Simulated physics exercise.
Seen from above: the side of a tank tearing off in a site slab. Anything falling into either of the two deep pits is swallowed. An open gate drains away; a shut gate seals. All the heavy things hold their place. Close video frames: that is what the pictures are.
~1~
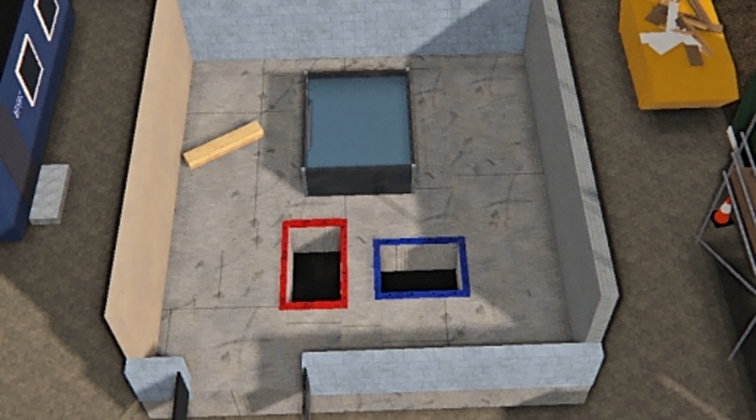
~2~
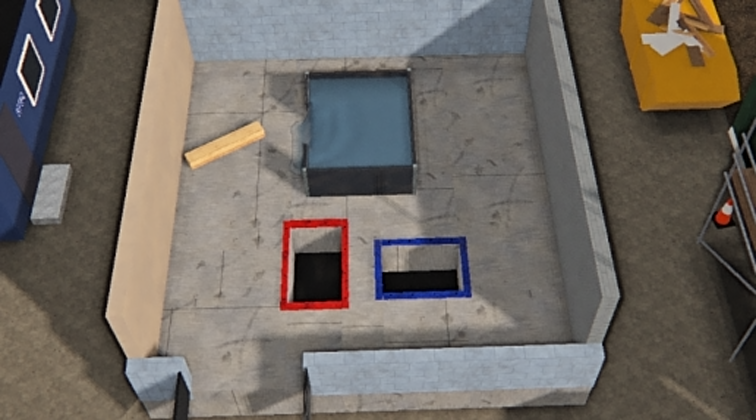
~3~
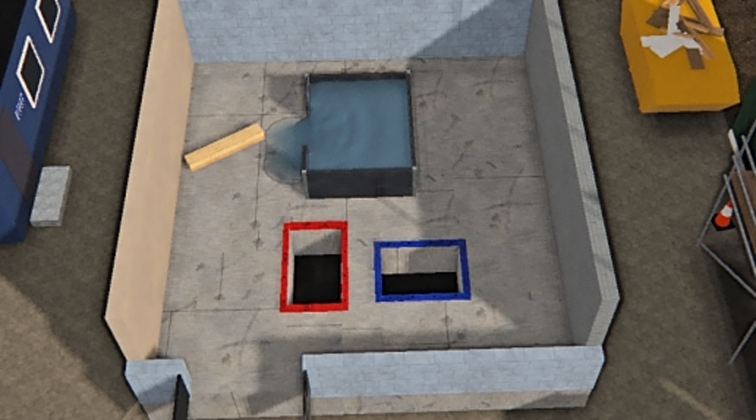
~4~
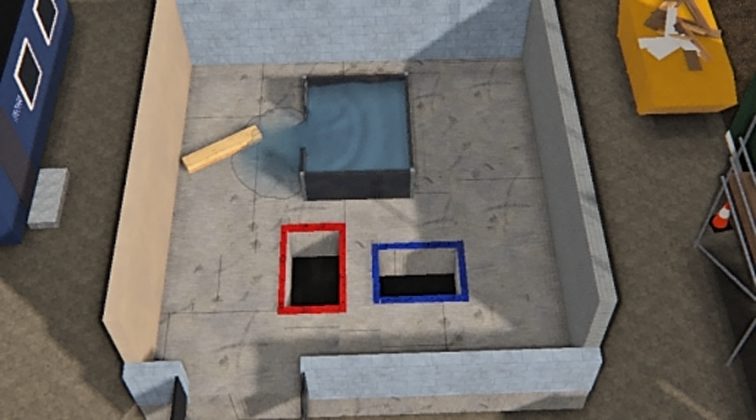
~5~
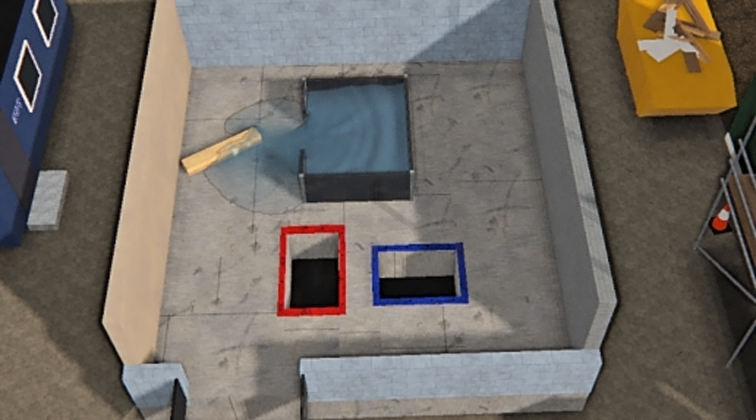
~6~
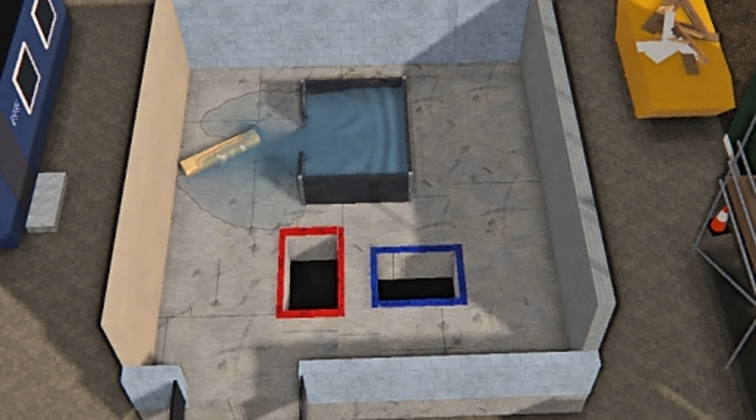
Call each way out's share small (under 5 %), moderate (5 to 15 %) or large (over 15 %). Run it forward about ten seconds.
The gate's share is large. The blue pit's share is small. The red pit's share is small.
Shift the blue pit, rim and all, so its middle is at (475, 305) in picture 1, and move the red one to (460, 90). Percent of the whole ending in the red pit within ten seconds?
Note: Red pit, 10 percent.
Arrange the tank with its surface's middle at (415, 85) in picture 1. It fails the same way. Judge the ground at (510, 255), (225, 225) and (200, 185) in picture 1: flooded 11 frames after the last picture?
Taking them as they were asked, they come out bone dry, soaked, soaked.
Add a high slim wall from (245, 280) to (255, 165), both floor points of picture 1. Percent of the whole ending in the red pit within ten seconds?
The red pit takes 6 per cent.
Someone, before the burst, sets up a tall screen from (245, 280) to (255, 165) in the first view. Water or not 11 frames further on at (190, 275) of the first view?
The spot in question would be waterlogged.
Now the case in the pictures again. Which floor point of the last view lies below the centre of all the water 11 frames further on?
At about (291, 166).
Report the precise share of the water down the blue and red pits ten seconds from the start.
About 0 and 0 per cent.
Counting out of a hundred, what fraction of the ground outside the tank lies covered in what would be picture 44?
Roughly 60 per cent.
A moment on, water covers 20 % of the floor; the gate 0 %, the blue pit 0 %, the red pit 0 %.
Next, water covers 30 % of the floor; the gate 0 %, the blue pit 0 %, the red pit 0 %.
Then, water covers 40 % of the floor; the gate 5 %, the blue pit 0 %, the red pit 0 %.
Later, water covers 60 % of the floor; the gate 17 %, the blue pit 0 %, the red pit 1 %.
In the end, water covers 85 % of the floor; the gate 29 %, the blue pit 0 %, the red pit 1 %.
